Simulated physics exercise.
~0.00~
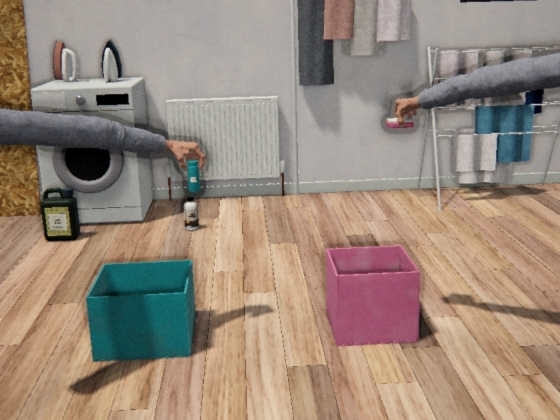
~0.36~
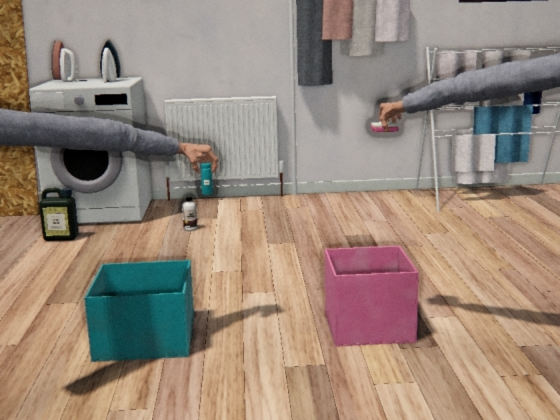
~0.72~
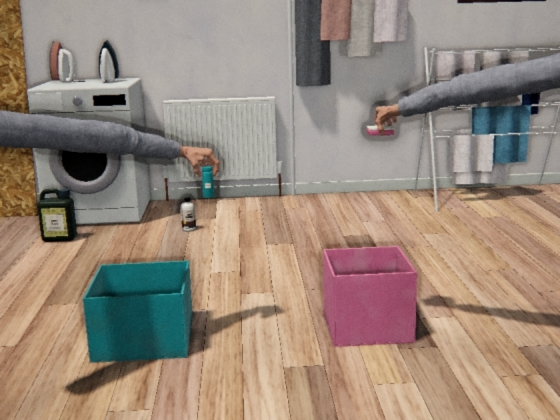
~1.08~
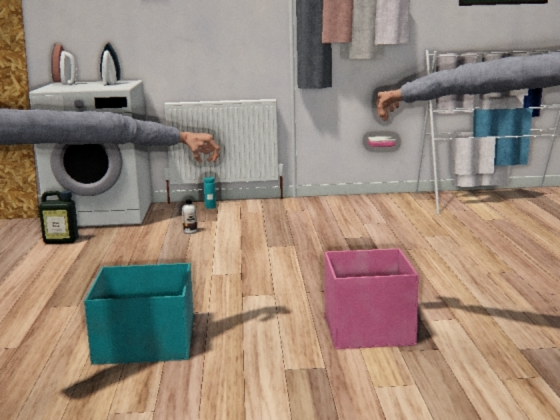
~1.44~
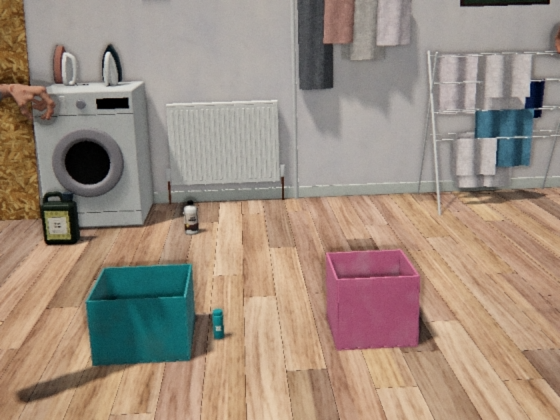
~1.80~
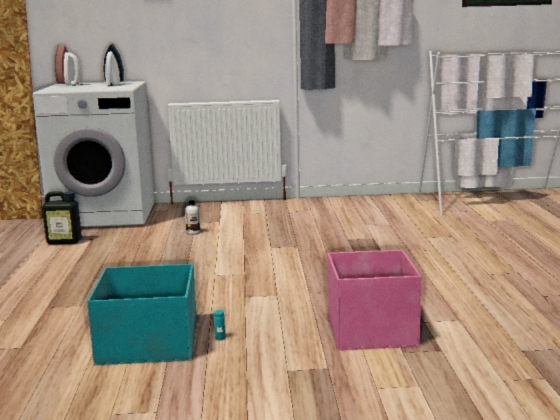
A pink sponge and a turquoise shaker were held out by two outstretched hands, shifted slightly toward each other, then let go, and the sponge dropped into the pink crate on the right while the shaker missed, ending upright on the floor beside the teal crate.
